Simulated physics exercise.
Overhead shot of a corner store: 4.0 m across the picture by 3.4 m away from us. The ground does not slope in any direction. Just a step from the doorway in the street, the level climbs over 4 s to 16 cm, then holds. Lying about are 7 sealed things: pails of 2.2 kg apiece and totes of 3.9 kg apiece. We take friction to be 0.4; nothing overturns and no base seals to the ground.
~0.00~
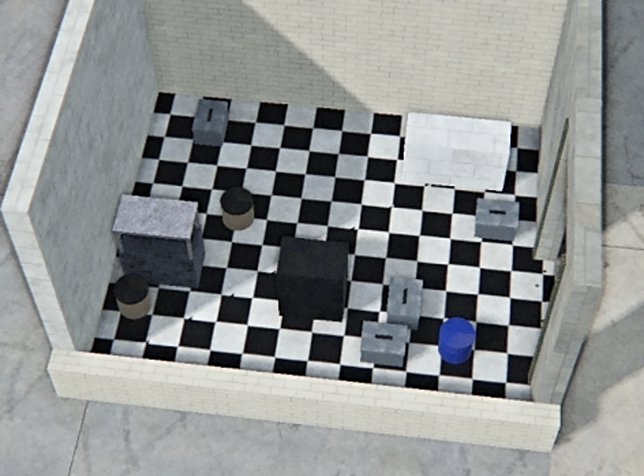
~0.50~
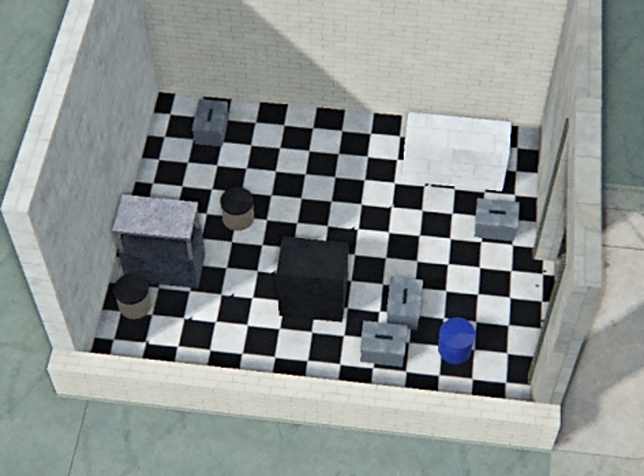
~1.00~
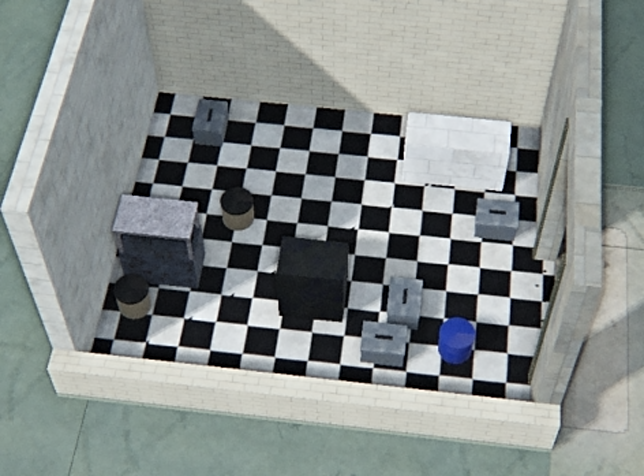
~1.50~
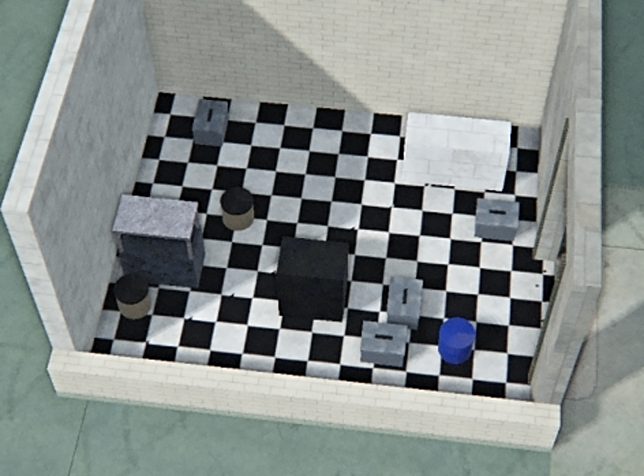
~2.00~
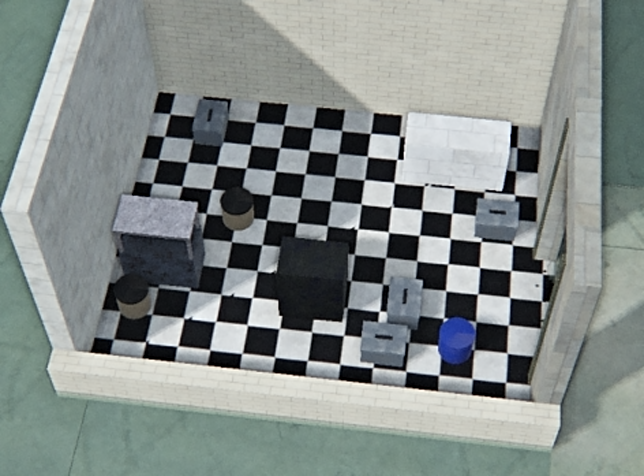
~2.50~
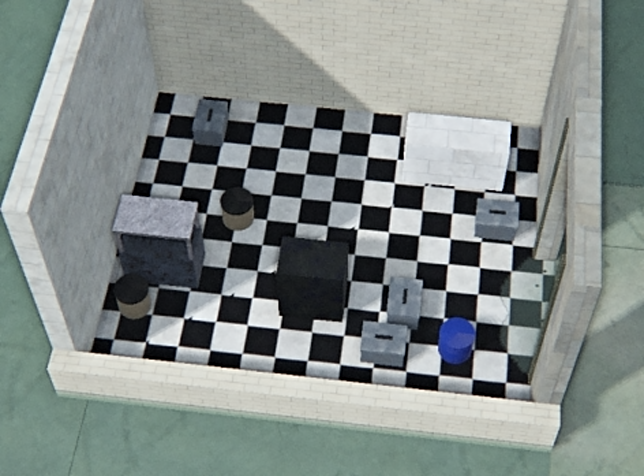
We see a small room with a checkered floor from above, holding a blue pail, boxes and grey totes, as greenish water spreads over the paving outside and then slightly onto the floor at the right; the objects stay still.
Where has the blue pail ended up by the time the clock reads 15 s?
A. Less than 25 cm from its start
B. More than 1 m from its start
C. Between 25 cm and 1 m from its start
More than 1 m from its start.
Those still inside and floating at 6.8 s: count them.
At that instant the tally stands at 3.
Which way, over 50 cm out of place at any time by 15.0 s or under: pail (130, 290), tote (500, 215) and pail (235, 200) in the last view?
Taking them in order: Smaller; greater; greater.
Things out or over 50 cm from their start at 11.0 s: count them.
I make it 3 by then.
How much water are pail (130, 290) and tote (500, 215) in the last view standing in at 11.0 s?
I'd estimate 11 cm for the first and 2 cm for the second.
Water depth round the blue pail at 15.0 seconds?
Roughly 13 cm at that moment.
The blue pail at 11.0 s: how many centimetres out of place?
About 200 cm by then.
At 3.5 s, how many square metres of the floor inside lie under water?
Wet area: Approx. 1.5 m2.
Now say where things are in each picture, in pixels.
The blue pail at (458, 333) rests on the ground; water covers 0.0 m2; 0 of 7 have shifted, in the first frame.
The blue pail at (458, 333) rests on the ground; 0.0 m2 under water; 0 of 7 have shifted, in the second frame.
The blue pail at (458, 333), on the bottom; 0.0 m2 under water; 0 of 7 have shifted, in the third frame.
The blue pail at (458, 333) rests on the ground; water covers 0.0 m2; 0 of 7 have shifted, in the fourth frame.
The blue pail at (458, 333), on the bottom; 0.0 m2 under water; 0 of 7 have shifted, in the fifth frame.
The blue pail at (458, 333) rests on the ground; water covers 0.2 m2; 0 of 7 have shifted, in the sixth frame.
After 3.5 s the blue pail is near (453, 336), 0.1 m from its start, aground; 0 afloat.
After 6.8 s the blue pail is near (208, 334), 2.2 m from its start, afloat; 3 afloat.
After 11.0 s the blue pail is near (252, 253), 2.0 m from its start, afloat; 6 afloat.
After 15.0 s the blue pail is near (279, 233), 1.9 m from its start, afloat; 7 afloat.
